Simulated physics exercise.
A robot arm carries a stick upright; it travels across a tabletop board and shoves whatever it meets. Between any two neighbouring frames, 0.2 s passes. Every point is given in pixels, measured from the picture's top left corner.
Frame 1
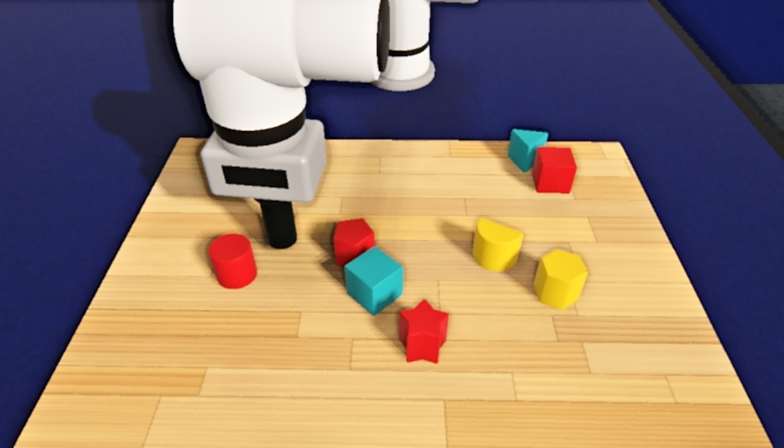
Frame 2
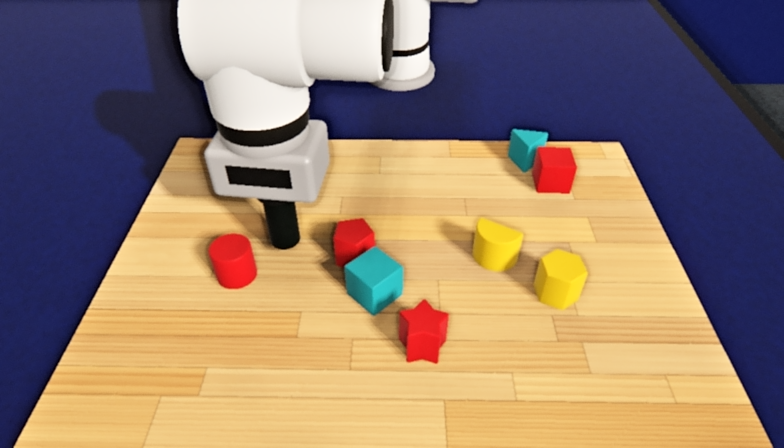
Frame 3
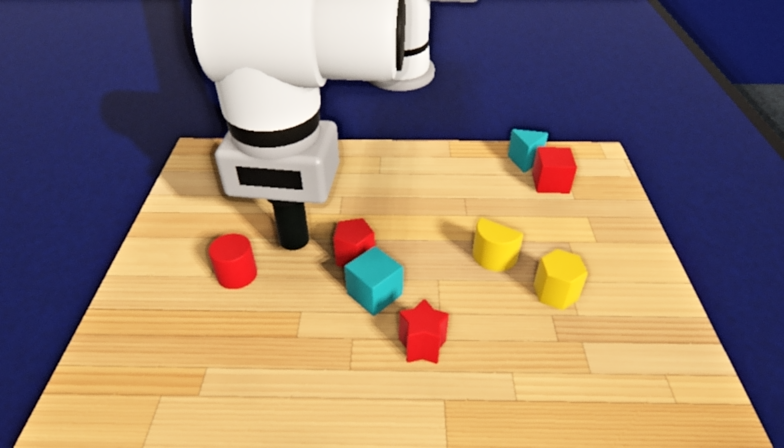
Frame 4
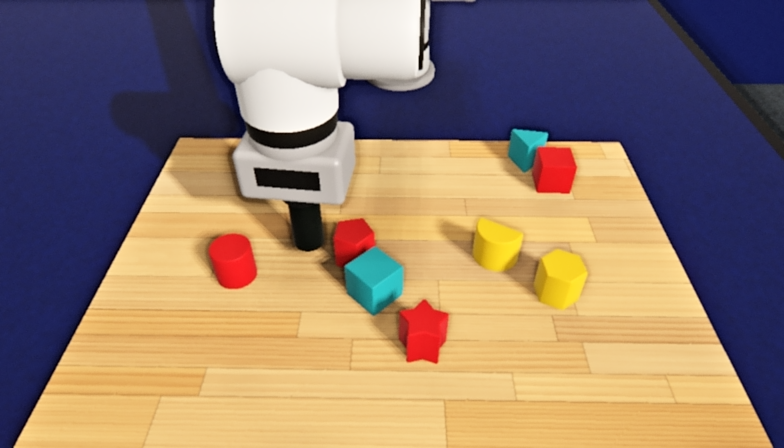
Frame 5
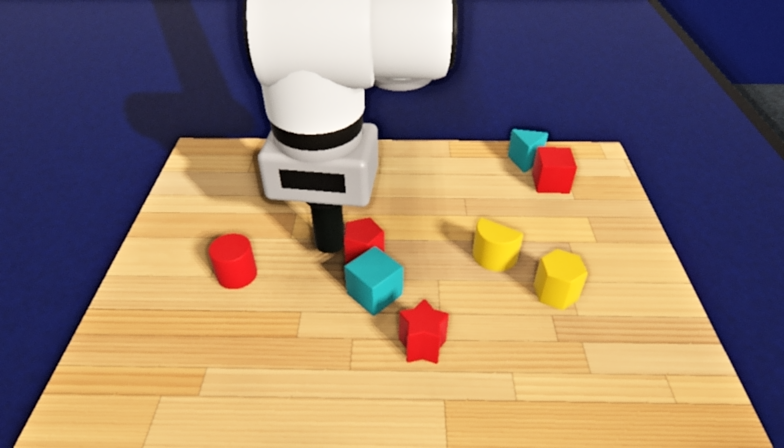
The robot arm moves its black stick right and nudges the red pentagonal block slightly rightward.
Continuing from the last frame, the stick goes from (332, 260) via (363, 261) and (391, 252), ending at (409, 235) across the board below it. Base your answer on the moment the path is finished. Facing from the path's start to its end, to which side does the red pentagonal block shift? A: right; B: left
Answer: A.
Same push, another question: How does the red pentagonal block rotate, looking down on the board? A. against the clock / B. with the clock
I choose B.
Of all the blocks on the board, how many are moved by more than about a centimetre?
I'd say just one block gets shifted by more than about 1 cm.
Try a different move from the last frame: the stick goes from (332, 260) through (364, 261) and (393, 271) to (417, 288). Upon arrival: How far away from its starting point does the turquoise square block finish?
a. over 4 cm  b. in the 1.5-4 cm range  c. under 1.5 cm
Option b.
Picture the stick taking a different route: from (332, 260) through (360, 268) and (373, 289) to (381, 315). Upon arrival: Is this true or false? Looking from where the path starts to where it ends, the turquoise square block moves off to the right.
True.
On the path given first. One third of the way, stick (363, 245); red pentagonal block (395, 228), turned 15° anticlockwise.
Two thirds of the way, stick (391, 235); red pentagonal block (424, 221).
At the end, stick (410, 219); red pentagonal block (441, 215), turned 30° clockwise; turquoise square block in place.
